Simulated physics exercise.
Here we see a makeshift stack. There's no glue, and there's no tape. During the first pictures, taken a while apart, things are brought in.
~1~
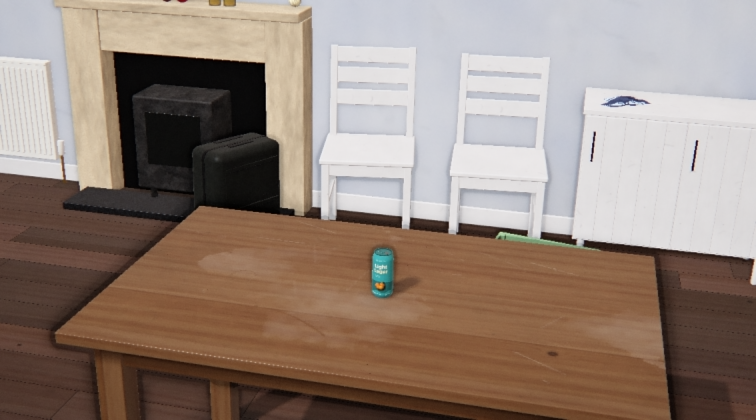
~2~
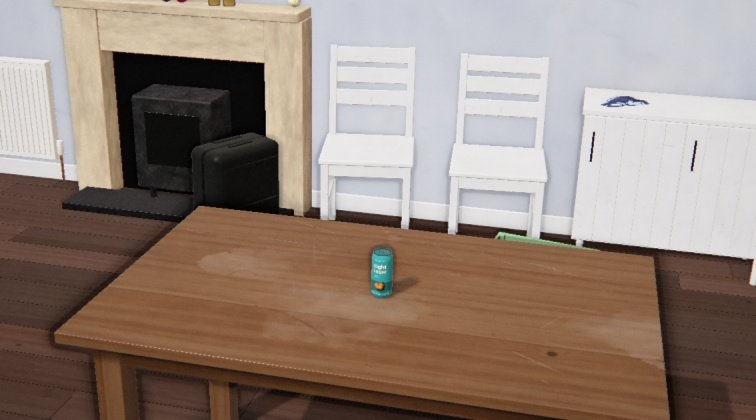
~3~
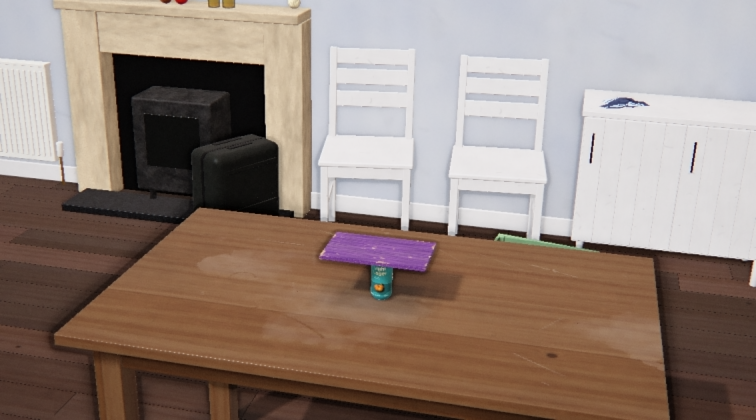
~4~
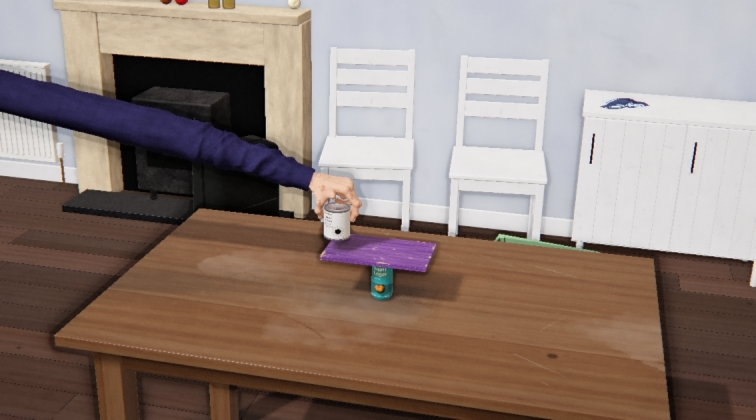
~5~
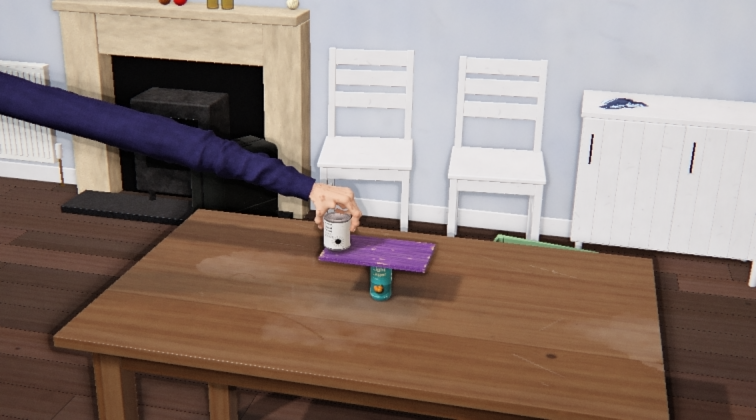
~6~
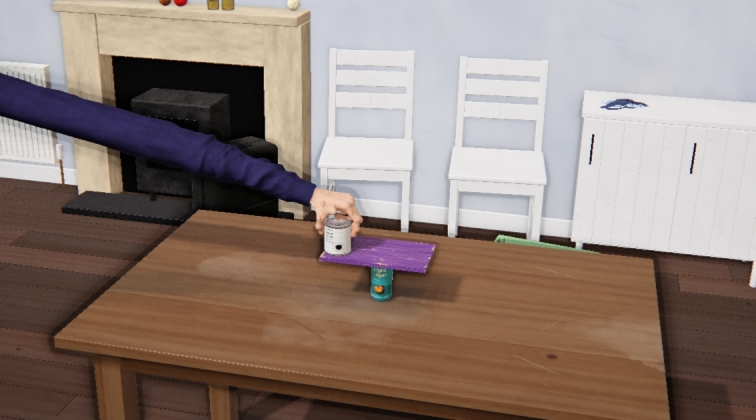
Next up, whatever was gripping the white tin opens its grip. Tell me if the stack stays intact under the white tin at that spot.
No, it breaks up.
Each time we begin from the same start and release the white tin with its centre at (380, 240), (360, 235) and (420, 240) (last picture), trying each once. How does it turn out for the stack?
The stack remains standing the first time, tumbles down the second time, and tumbles down the third time.
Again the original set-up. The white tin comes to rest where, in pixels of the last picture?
End position in the final view: Approximately (314, 288).
Then, 0.40 s past the last view, white tin now fallen; purple board rocked 69° from its first pose.
Then, 1.10 s past the last view, purple board now fallen; turquoise can rocked 73° from its first pose.
Finally, fallen, purple board, white tin and turquoise can. Final places as the last picture's camera would see them, white tin near (314, 287). The stack comes apart.
